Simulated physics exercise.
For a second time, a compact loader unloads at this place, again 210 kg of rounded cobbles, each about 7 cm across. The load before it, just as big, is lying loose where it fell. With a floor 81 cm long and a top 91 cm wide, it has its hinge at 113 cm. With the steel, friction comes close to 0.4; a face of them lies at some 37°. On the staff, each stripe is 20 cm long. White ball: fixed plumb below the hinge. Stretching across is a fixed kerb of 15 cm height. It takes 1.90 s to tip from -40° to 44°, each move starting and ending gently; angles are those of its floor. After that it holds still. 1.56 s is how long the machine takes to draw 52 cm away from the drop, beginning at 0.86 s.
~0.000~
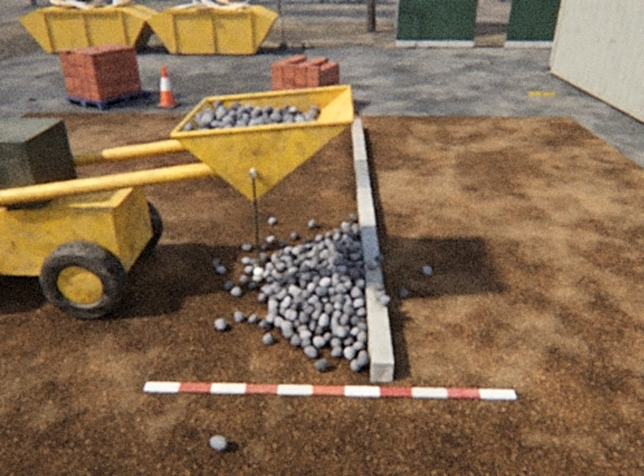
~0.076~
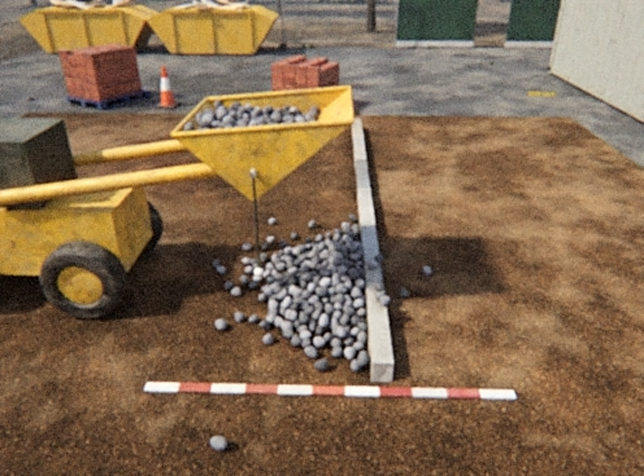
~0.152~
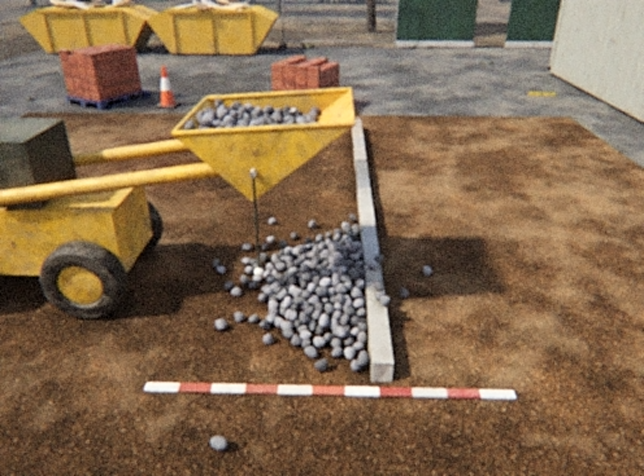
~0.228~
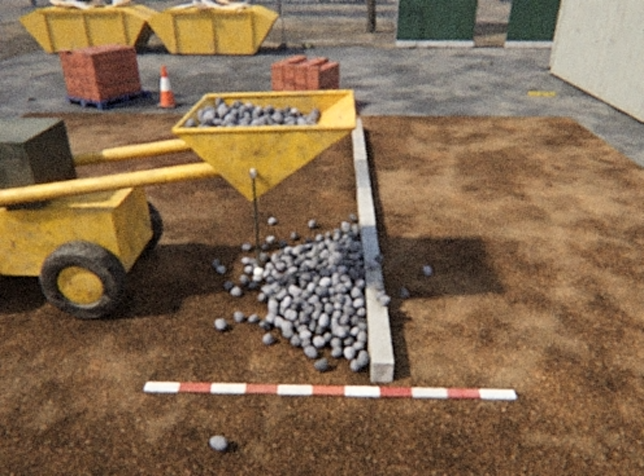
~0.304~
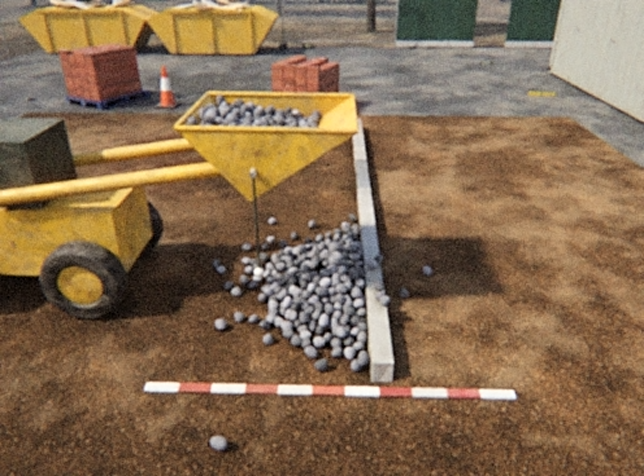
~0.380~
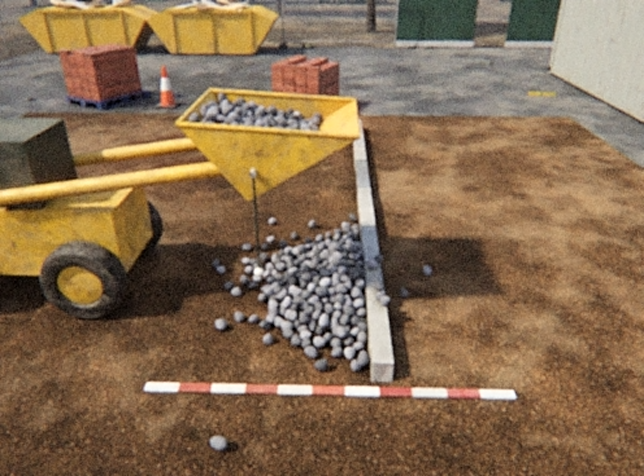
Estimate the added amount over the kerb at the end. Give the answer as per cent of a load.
Roughly 3 per cent of a load.
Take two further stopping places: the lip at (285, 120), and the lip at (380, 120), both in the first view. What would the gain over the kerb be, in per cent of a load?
Case one about 0 %, case two about 15 %.
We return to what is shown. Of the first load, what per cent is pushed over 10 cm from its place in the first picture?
About 10 %.
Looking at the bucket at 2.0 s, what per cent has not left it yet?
Around 5 per cent of the load is still inside.
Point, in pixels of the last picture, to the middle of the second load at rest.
Around (312, 268).
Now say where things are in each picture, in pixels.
In the first frame, the bucket is at -40°, its lip at (353, 121); the top of the load is at (242, 113). The earlier load is highest near (354, 267), 20 cm above ground level, 99 % on this side of the kerb, 1 % over the kerb.
In the second frame, the bucket is at -40°, its lip at (354, 122); the top of the load is at (234, 112); the stones move at 0.0 m/s on average.
In the third frame, the bucket is at -38°, its lip at (355, 124); the top of the load is at (235, 111); the stones move at 0.1 m/s on average.
In the fourth frame, the bucket is at -37°, its lip at (356, 127); the top of the load is at (230, 109); the stones move at 0.1 m/s on average.
In the fifth frame, lip at (358, 131), floor tilted -34°, highest stones at (231, 108); the stones move at 0.1 m/s on average.
In the sixth frame, lip at (360, 137), floor tilted -31°, highest stones at (230, 107); the stones move at 0.1 m/s on average.
After 1.4 s the floor is at 31°; in per cent of one load, 88 in the bucket, 111 on this side of the kerb, 1 over the kerb; the foremost stones are at (386, 277).
After 2.0 s the floor is at 44°; in per cent of one load, 6 in the bucket, 191 on this side of the kerb, 3 over the kerb; the foremost stones are at (409, 280).
After 2.9 s the floor is at 44°; in per cent of one load, 0 in the bucket, 196 on this side of the kerb, 4 over the kerb; the foremost stones are at (431, 294).
After 5.3 s the floor is at 44°; in per cent of one load, 0 in the bucket, 196 on this side of the kerb, 4 over the kerb; the foremost stones are at (431, 294). Net gain over the kerb, 3.
